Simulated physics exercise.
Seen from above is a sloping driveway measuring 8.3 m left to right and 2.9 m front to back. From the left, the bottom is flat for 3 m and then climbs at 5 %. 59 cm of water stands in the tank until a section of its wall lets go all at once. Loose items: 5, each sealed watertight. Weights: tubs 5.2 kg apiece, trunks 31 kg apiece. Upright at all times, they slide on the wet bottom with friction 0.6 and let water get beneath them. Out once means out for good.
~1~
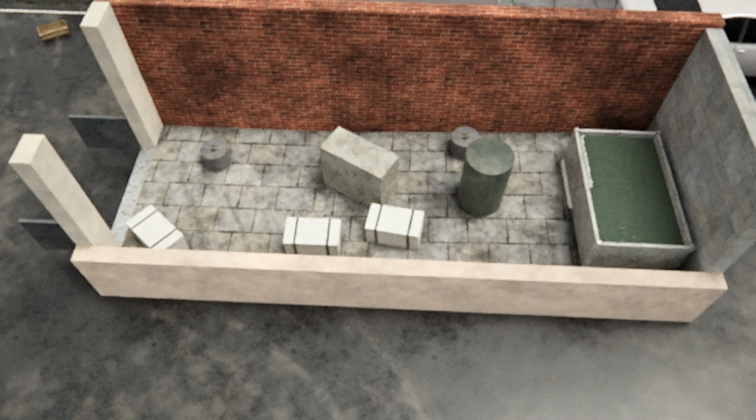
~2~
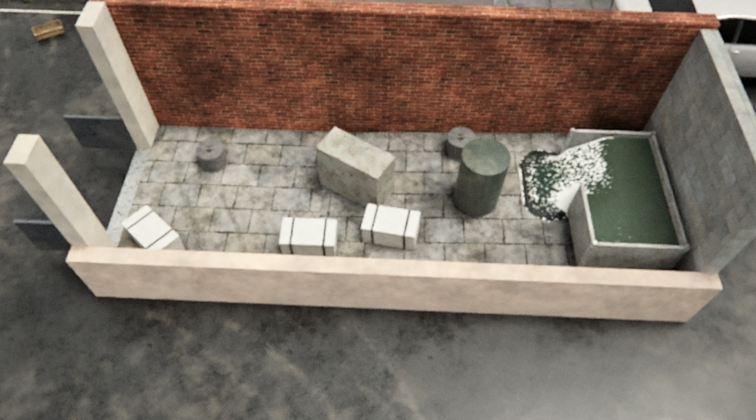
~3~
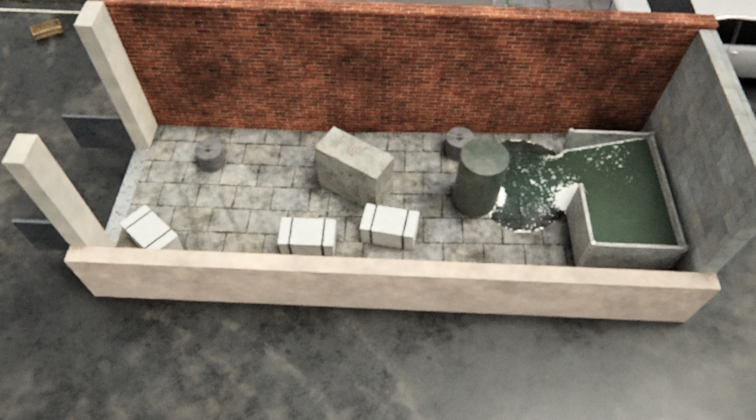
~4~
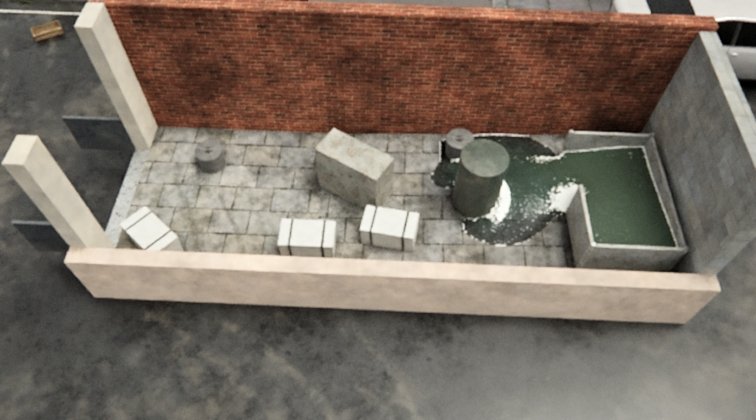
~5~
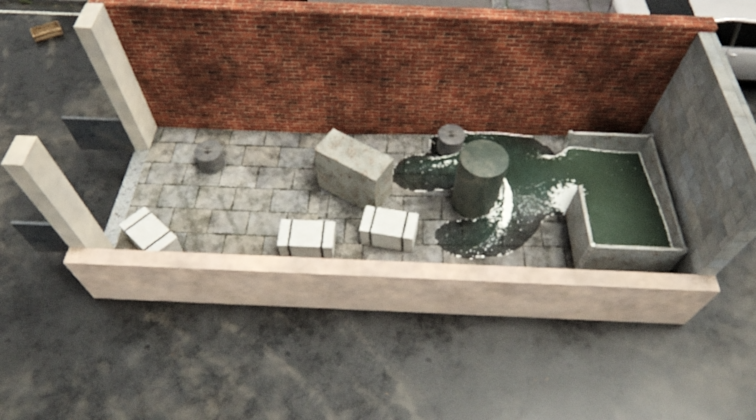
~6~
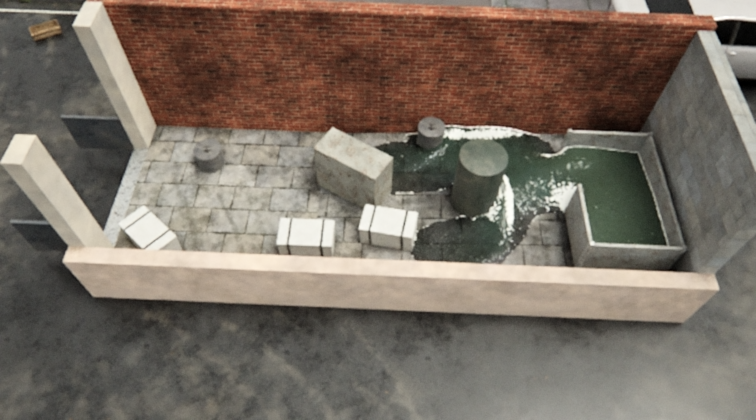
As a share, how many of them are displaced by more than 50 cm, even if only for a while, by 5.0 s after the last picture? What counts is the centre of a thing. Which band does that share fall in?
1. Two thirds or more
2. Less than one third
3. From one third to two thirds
3, from one third to two thirds.
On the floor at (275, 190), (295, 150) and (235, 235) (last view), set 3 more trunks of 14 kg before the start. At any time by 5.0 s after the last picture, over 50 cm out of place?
Per the listed order, stays closer, goes farther, stays closer.
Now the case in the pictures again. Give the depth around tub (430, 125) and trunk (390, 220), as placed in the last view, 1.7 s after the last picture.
First roughly 7 cm, second roughly 3 cm.
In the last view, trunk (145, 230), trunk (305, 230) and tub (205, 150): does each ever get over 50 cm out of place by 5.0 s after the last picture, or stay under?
First stays inside the line, second stays inside the line, third crosses the line.
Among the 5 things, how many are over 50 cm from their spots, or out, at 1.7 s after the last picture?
I count 2.
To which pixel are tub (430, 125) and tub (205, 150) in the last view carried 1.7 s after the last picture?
(157, 143) and (133, 169), roughly.
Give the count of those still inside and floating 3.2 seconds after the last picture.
Count: 0.
Then, 0.4 s after the last picture 1 of 5 are over 50 cm from their spots; 1 afloat.
Then, 1.7 s after the last picture 2 of 5 are over 50 cm from their spots; 1 afloat.
Then, 3.2 s after the last picture 2 of 5 are over 50 cm from their spots; 0 afloat.
Then, 5.0 s after the last picture 2 of 5 are over 50 cm from their spots, and 2 have been at some point; 0 afloat.
